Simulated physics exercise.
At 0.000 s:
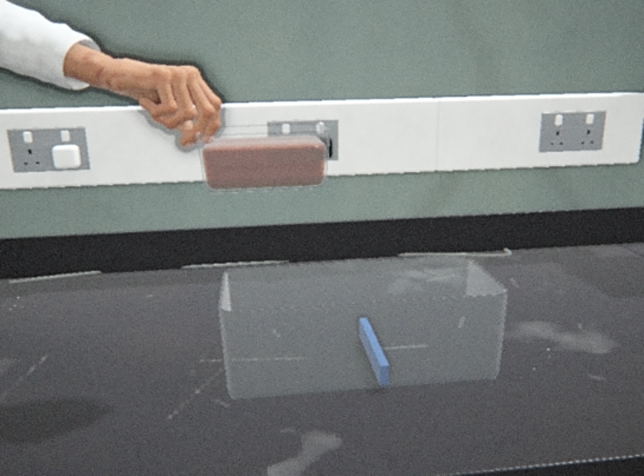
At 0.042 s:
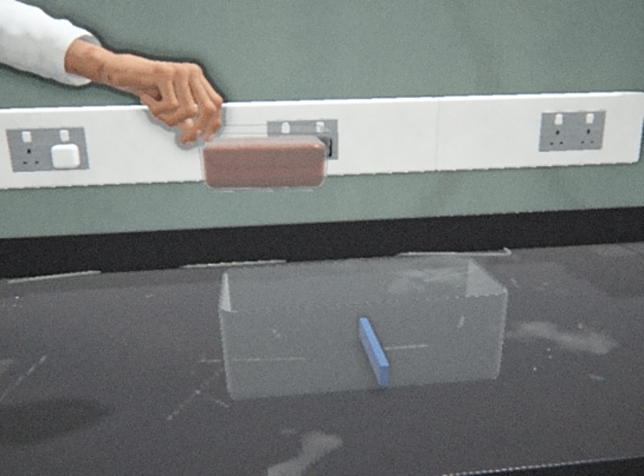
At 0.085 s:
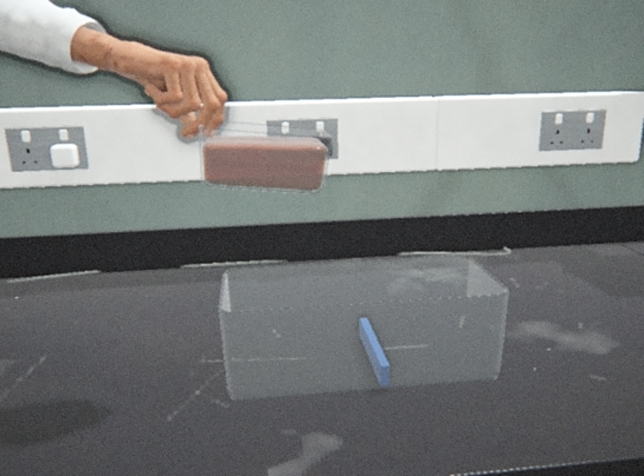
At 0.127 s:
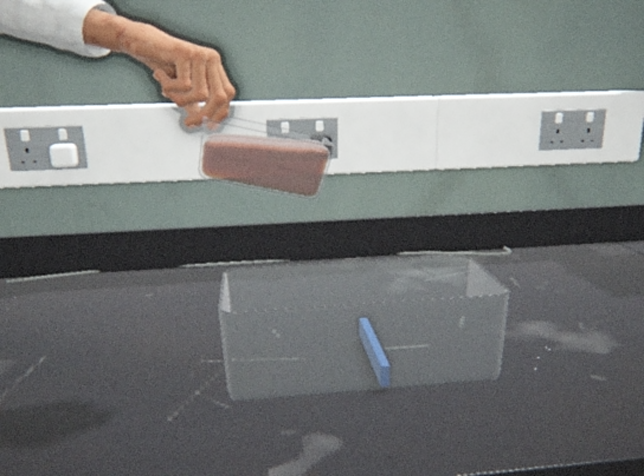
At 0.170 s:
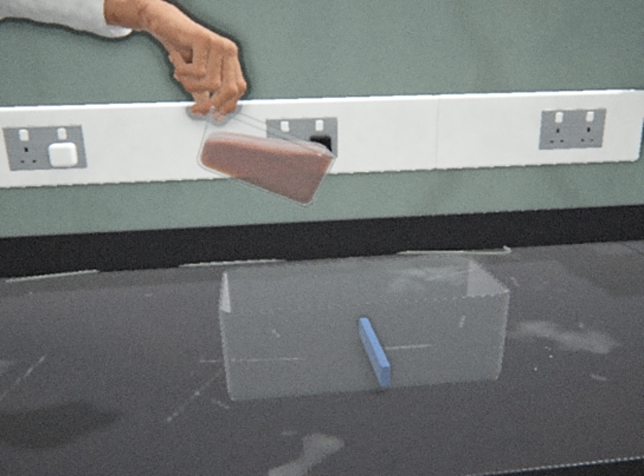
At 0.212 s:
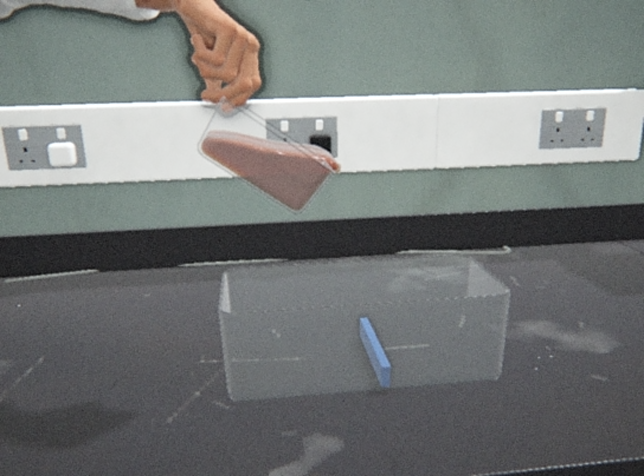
On a dark worktop, a hand tilting a clear container of brownish-pink liquid rightward above a transparent basin with a blue divider.
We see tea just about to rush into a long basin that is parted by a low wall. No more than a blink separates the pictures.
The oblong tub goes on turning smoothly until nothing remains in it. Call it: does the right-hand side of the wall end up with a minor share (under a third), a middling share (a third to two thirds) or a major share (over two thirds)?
The right side gets a middling share.
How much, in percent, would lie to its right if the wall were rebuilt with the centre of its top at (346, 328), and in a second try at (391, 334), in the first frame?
75 % and 15 %, roughly.
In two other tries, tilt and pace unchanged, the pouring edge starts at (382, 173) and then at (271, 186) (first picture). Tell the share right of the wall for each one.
It comes to 65 % the first time and 30 % the second.
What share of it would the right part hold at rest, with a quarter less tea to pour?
Near 30 in a hundred.
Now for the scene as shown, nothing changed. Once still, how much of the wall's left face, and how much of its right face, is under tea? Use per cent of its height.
Left part: 40 per cent, right part: 50 per cent.
Then, 0.46 s in, the tilt is 101° and 11 per cent is still to pour, 10 is left of the wall and 23 right of it.
Then, 0.64 s in, the tilt is 107° and 2 per cent is still to pour, 42 is left of the wall and 49 right of it.
Then, 0.83 s in, the tilt is 107° and 0 per cent is still to pour, 47 is left of the wall and 45 right of it.
Then, 1.04 s in, the tilt is 107° and 0 per cent is still to pour, 50 is left of the wall and 45 right of it.
Finally, 51 per cent lies left of the wall, 44 right of it and 5 outside.
